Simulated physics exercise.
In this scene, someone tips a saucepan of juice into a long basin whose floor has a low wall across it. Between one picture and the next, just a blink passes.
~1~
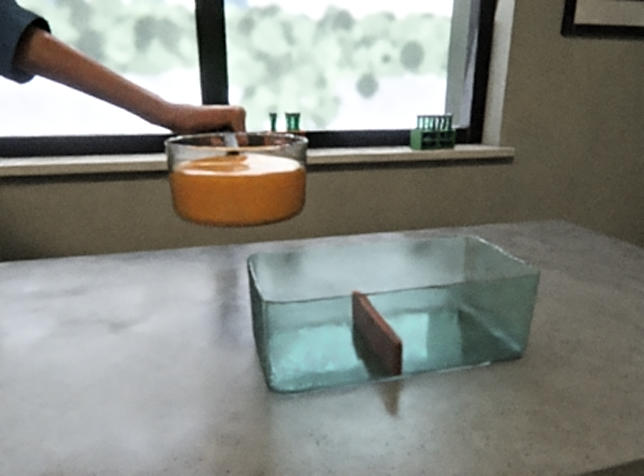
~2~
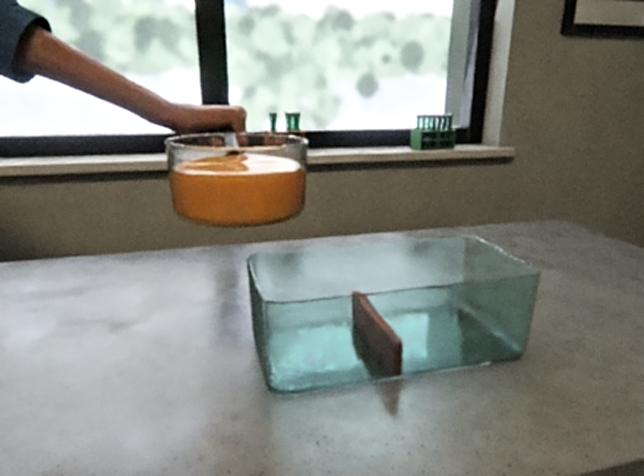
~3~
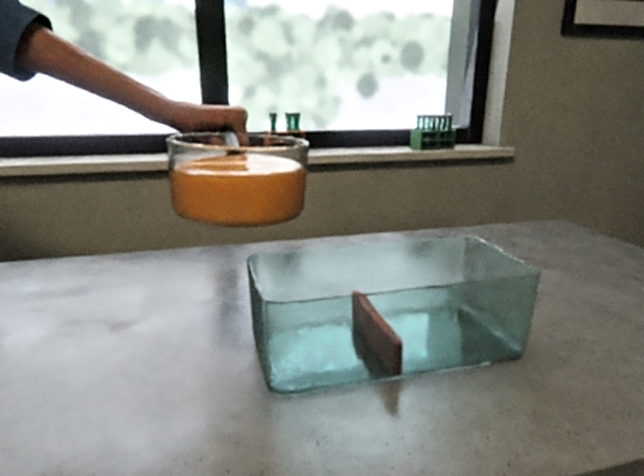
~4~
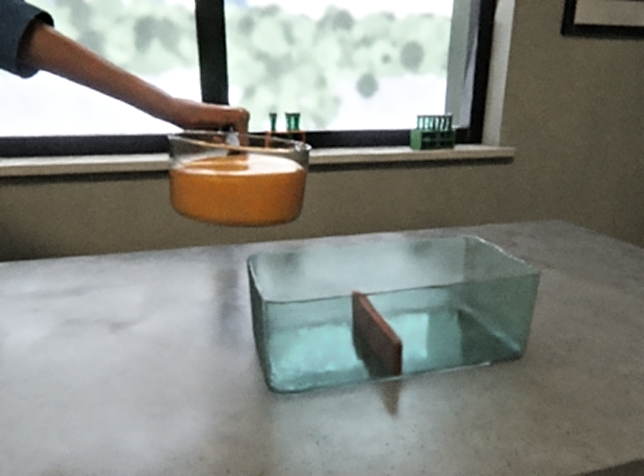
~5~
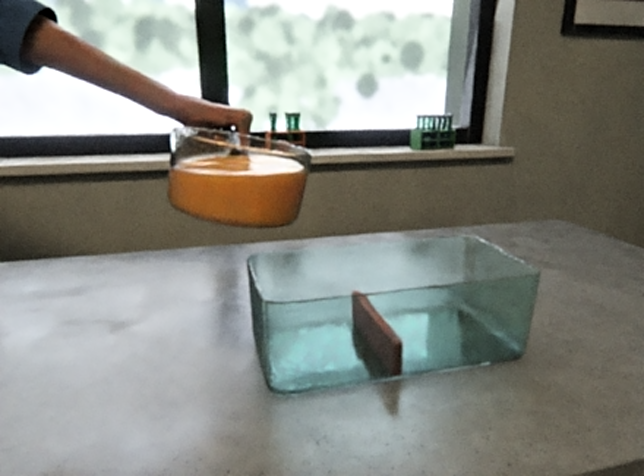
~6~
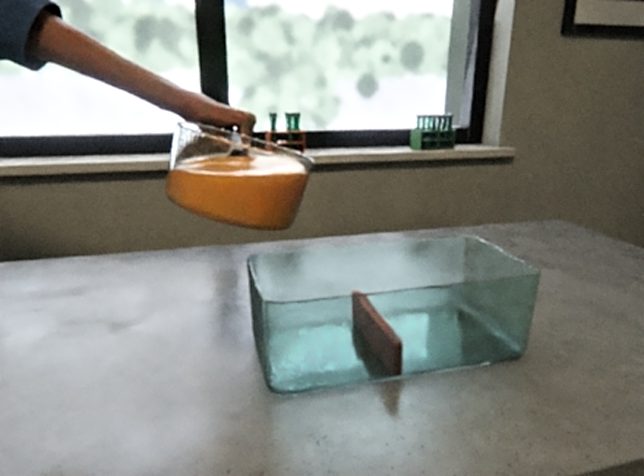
An arm in a dark sleeve reaches in from the left, holding a clear saucepan of orange juice above a grey tabletop, seen from slightly above before a window. Below and to the right sits a long, greenish glass basin with a low reddish-brown wall across its floor, and green racks stand on the sill. The hand slowly tilts the pan slightly rightward, its juice staying nearly level, while the camera stays still.
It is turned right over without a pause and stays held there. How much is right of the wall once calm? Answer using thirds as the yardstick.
Under a third of it.
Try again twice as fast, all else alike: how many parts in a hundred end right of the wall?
Roughly 15 in a hundred.
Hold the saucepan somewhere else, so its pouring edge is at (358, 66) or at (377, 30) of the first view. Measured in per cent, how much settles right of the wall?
The first start gives some 75 %, the second some 90 %.
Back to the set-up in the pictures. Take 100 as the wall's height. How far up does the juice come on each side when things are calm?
70 per cent left, 0 per cent right.
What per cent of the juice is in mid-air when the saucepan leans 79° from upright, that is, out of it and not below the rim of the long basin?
Airborne fraction: Approx. 30 %.
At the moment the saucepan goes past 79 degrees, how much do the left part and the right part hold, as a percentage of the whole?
So the left part has 20 percent, while the right part has 0.
A moment on, the saucepan is tipped on its side and 48 per cent is still to pour, 19 is left of the wall and 0 right of it.
Next, the saucepan is tipped right over and 5 per cent is still to pour, 87 is left of the wall and 2 right of it.
Then the saucepan is tipped right over and 0 per cent is still to pour, 94 is left of the wall and 5 right of it.
Later the saucepan is tipped right over and 0 per cent is still to pour, 94 is left of the wall and 5 right of it.
In the end 94 per cent lies left of the wall, 5 right of it and 1 outside.
